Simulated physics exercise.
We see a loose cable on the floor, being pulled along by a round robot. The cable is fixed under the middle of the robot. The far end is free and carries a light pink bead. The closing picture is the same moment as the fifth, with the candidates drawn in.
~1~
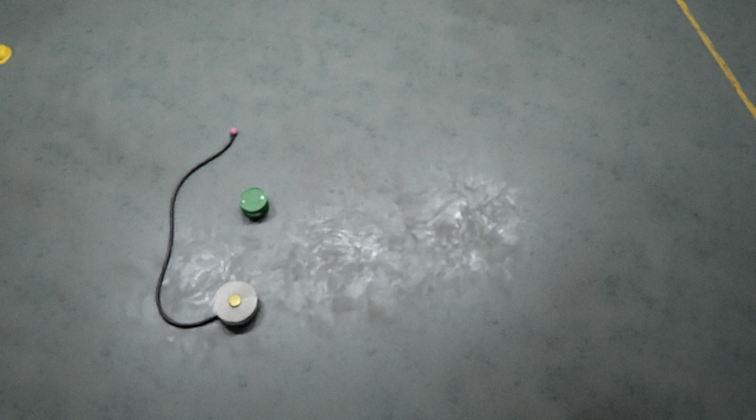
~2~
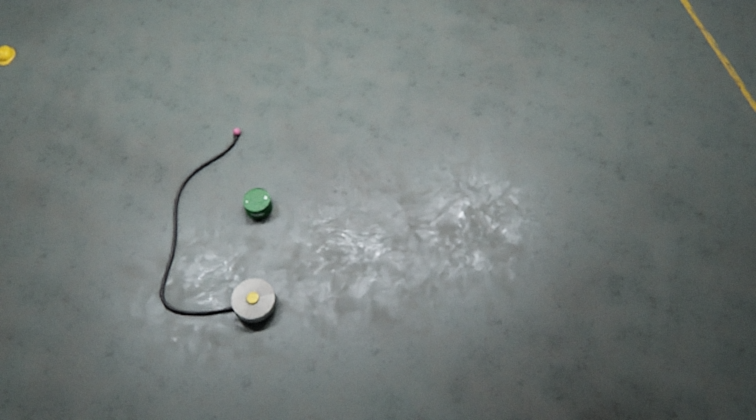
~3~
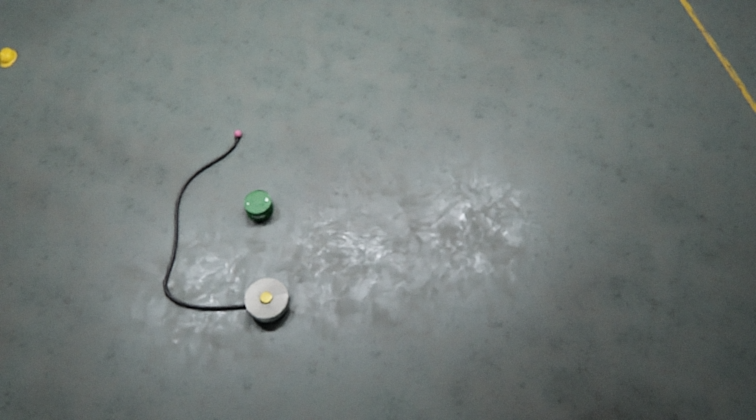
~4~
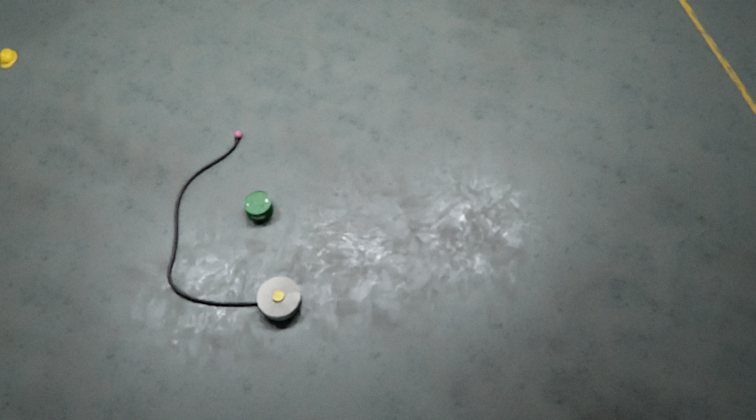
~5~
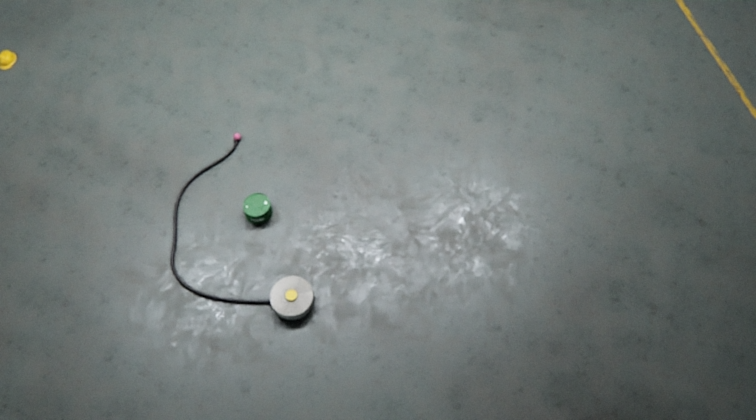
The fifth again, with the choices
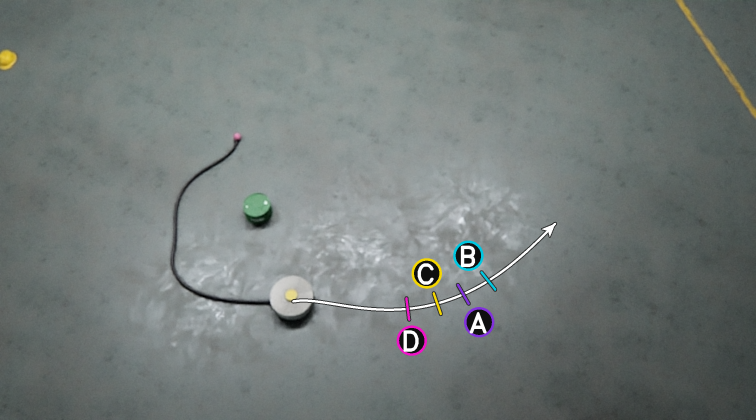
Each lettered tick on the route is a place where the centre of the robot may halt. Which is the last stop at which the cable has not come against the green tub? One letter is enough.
All is well up to D.
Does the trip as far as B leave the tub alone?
No.
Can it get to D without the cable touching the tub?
Yes.
On the marked copy, A at (463, 294); B at (488, 281); C at (437, 304); D at (408, 309); the route from (293, 301) via (447, 301) to (555, 224).
With D. Early on, robot (333, 301), middle of the cable (196, 243), free end (237, 137).
Further on, robot (374, 306), middle of the cable (234, 244), free end (237, 137).
At the end, robot (408, 306), middle of the cable (264, 247), free end (236, 140); nothing has been touched.
As for the rest, A brings the cable against the tub; B brings the cable against the tub; C brings the cable against the tub.
